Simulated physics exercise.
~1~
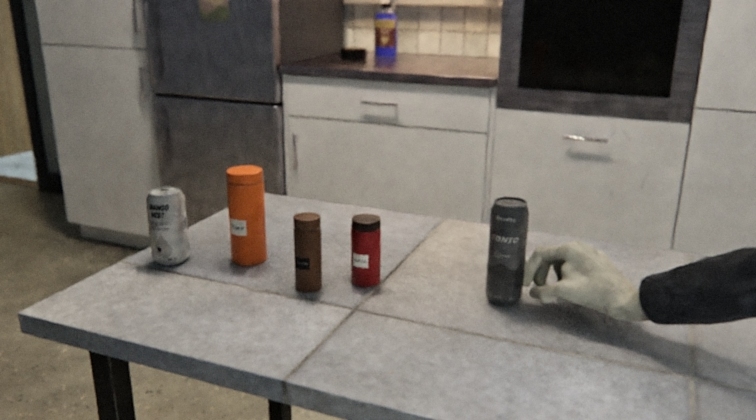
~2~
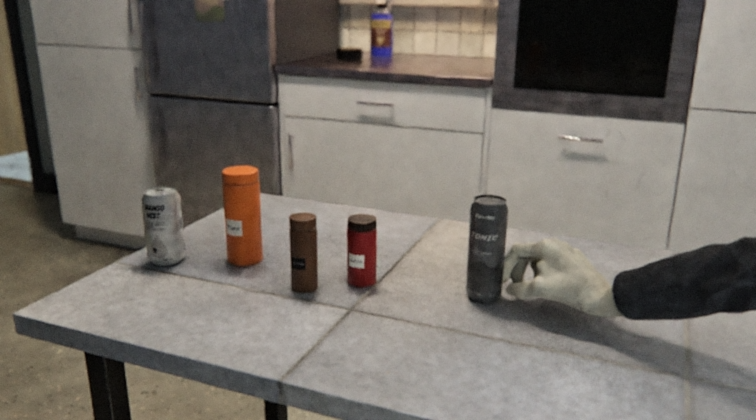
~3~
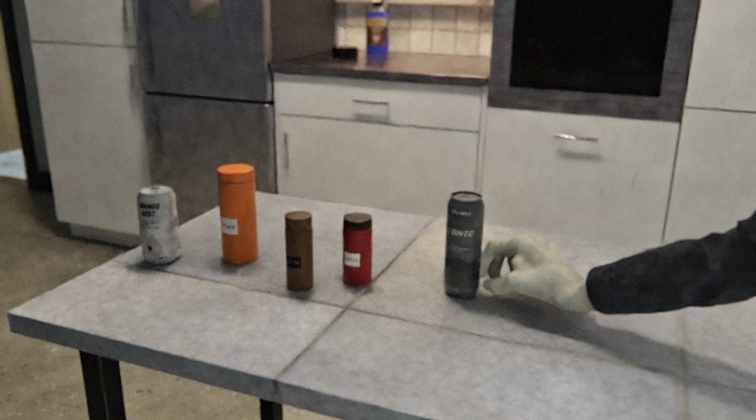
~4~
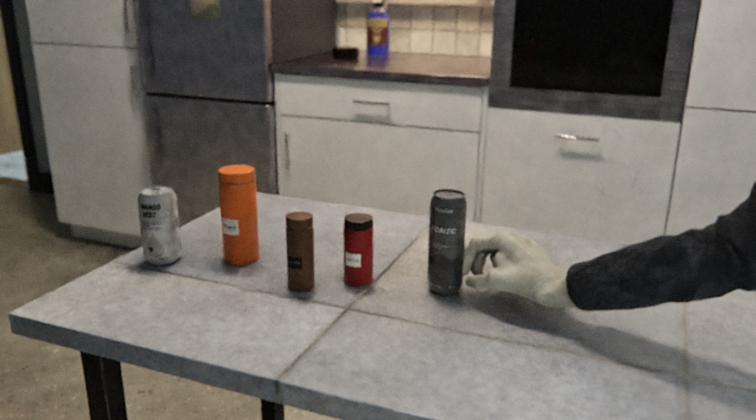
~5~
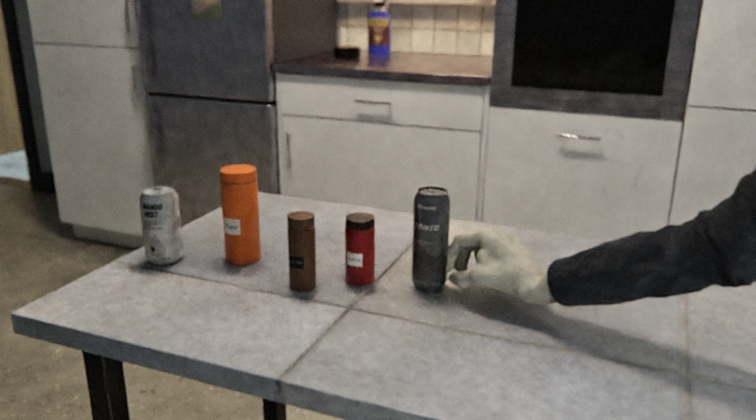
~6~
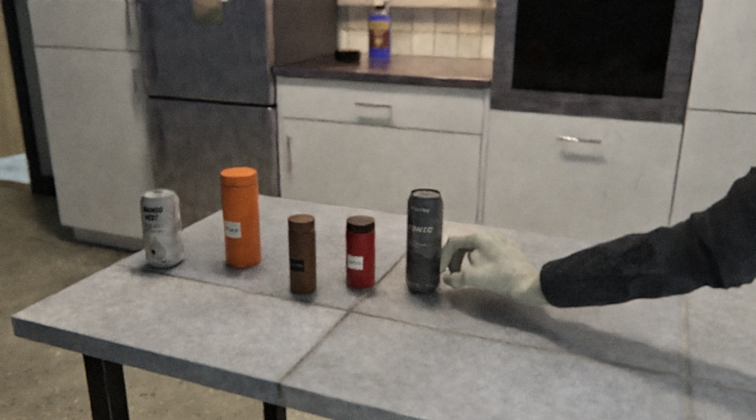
A hand slowly pushes a grey can left toward the red shaker, leaving it upright.
